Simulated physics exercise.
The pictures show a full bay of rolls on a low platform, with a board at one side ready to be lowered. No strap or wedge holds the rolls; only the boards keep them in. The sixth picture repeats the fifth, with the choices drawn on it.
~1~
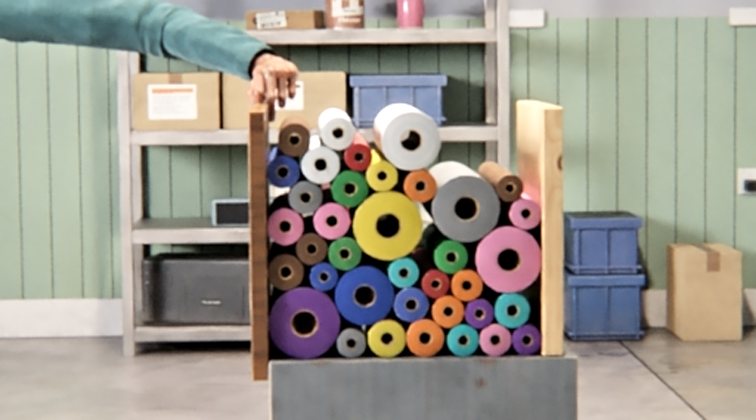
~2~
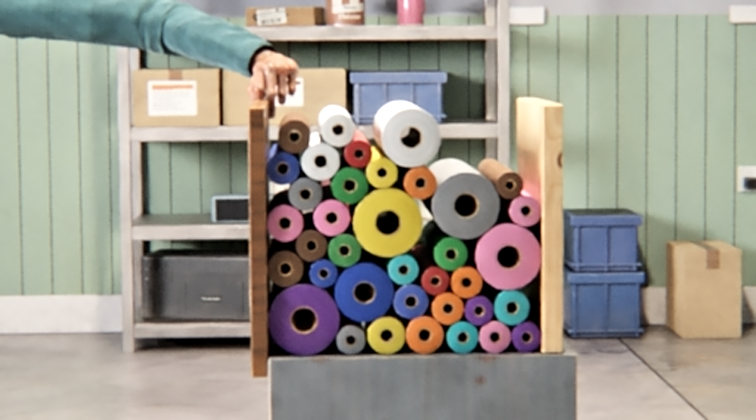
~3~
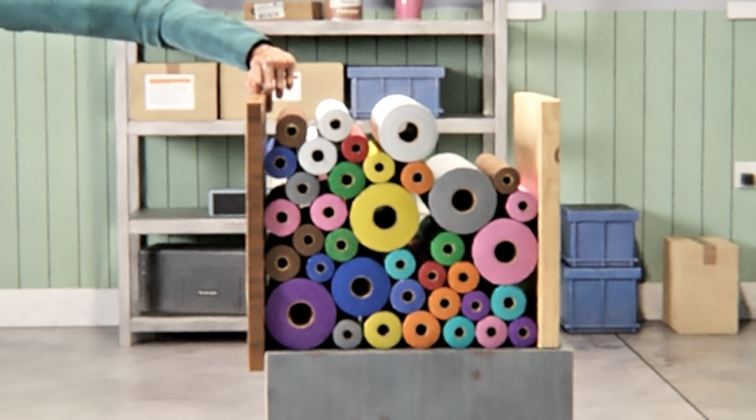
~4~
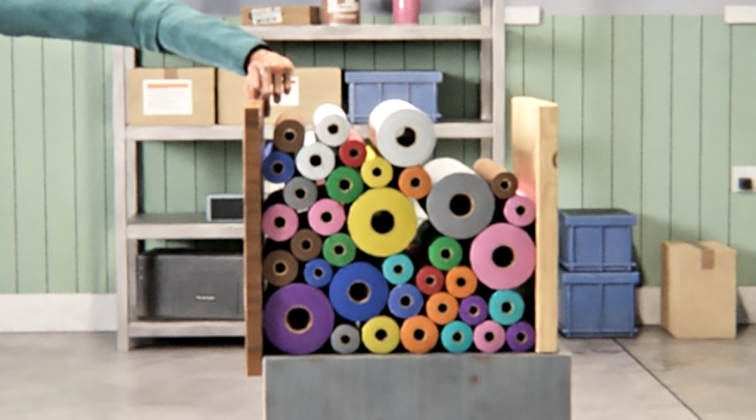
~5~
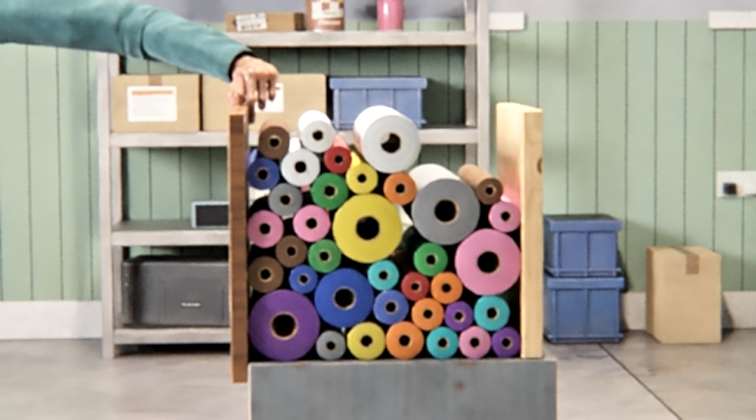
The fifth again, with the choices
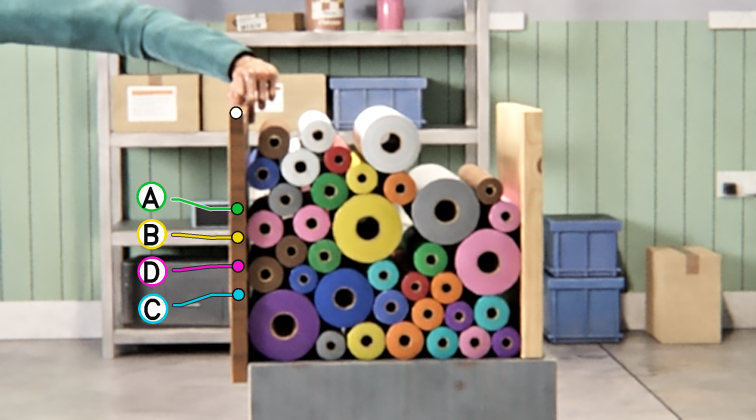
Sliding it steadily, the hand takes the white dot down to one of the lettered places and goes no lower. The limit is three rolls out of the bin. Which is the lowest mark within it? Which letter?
It can be let down to B.
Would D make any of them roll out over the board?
At D: Yes.
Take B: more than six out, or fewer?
It loses fewer than six.
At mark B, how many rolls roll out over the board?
It comes to two.
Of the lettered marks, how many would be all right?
Two of them.
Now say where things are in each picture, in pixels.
In the first picture, a grey roll (466, 208); a pink roll (526, 213); a brown roll (510, 188).
In the second picture, a brown roll (510, 185); side board (261, 229).
In the third picture, a purple roll (300, 314); a pink roll (491, 332).
In the fourth picture, a purple roll (473, 310); a brown roll (306, 245).
In the fifth picture, a pink roll (489, 262); a grey roll (446, 211); a pink roll (506, 216).
On the marked copy, A at (237, 209); B at (238, 237); C at (238, 295); D at (238, 266); the white dot at (236, 113).
Taking B. A third of the way, top of the board (246, 169).
Two thirds of the way, top of the board (247, 235).
When it is over, top of the board (247, 237), two out over the board.
As for the rest, A none out over the board; C more than three out over the board; D more than three out over the board.
